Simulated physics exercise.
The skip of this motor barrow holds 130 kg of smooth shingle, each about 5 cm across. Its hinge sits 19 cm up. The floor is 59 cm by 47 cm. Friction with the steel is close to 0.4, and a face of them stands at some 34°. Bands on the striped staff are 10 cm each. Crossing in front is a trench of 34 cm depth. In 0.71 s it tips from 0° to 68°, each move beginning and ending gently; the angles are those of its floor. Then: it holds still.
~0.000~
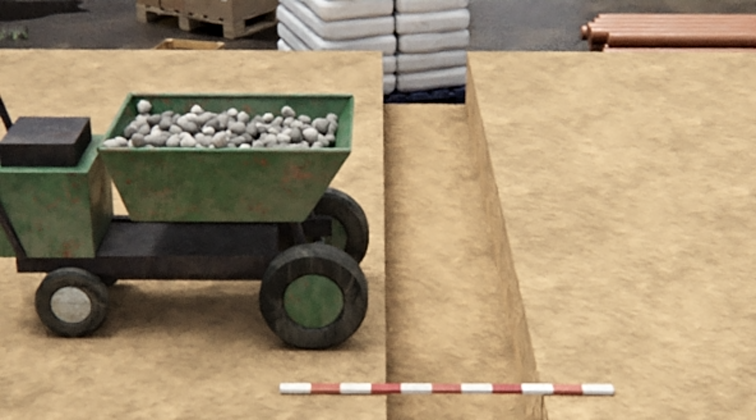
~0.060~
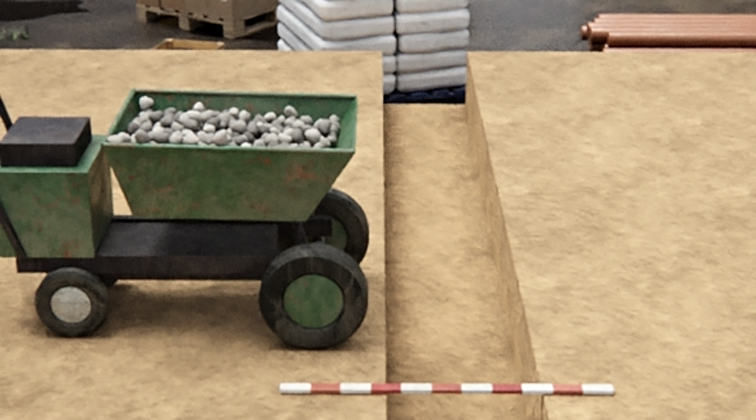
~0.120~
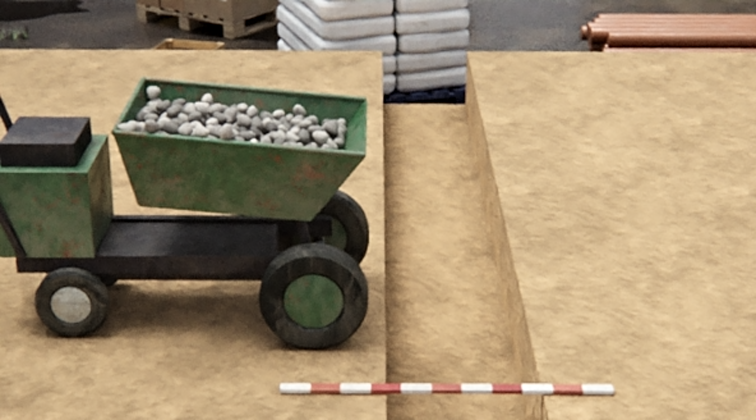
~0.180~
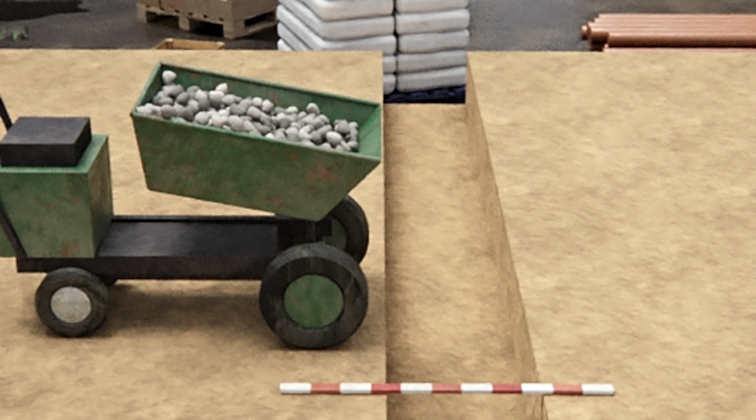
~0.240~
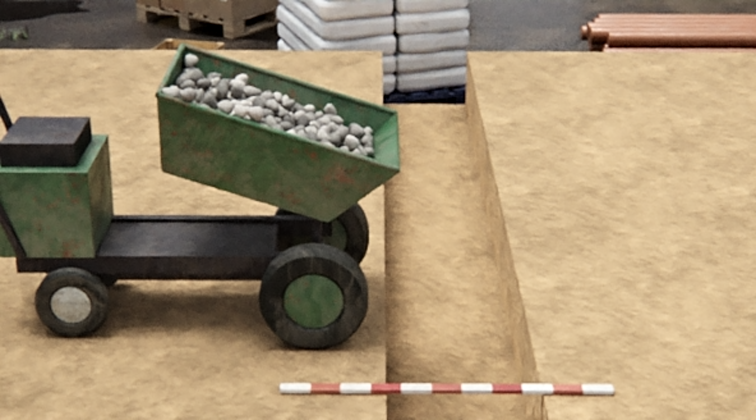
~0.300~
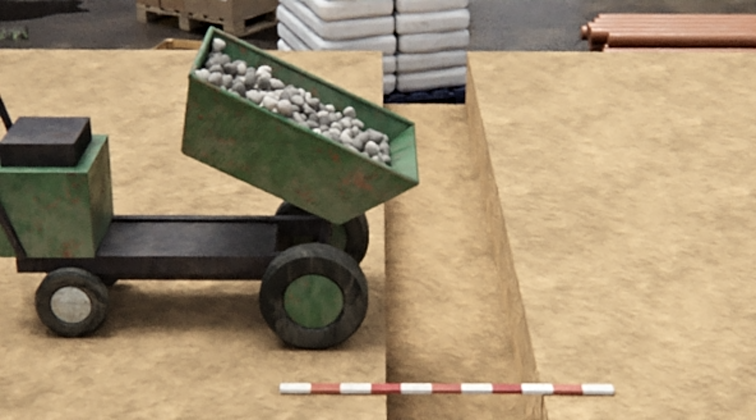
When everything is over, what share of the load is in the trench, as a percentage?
Close to 45 in a hundred.
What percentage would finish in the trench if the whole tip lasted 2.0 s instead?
Trench share: Approx. 65%.
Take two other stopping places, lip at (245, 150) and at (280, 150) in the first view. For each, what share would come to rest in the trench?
Near 100 then near 90 percent.
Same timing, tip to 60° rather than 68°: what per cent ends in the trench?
Some 30% would finish there.
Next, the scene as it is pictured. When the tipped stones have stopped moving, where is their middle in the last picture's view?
(550, 307).
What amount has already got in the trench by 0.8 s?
Some 15 per cent.
After 0.5 s the floor is at 57°; 100 % in the skip; the foremost stones are at (452, 216).
After 0.8 s the floor is at 68°; 69 % in the skip, 14 % in the trench, 16 % past the trench; the foremost stones are at (583, 295).
After 1.2 s the floor is at 68°; 26 % in the skip, 20 % in the trench, 54 % past the trench; the foremost stones are past the picture's edge.
After 3.1 s the floor is at 68°; 0 % in the skip, 45 % in the trench, 55 % past the trench; the foremost stones are past the picture's edge.
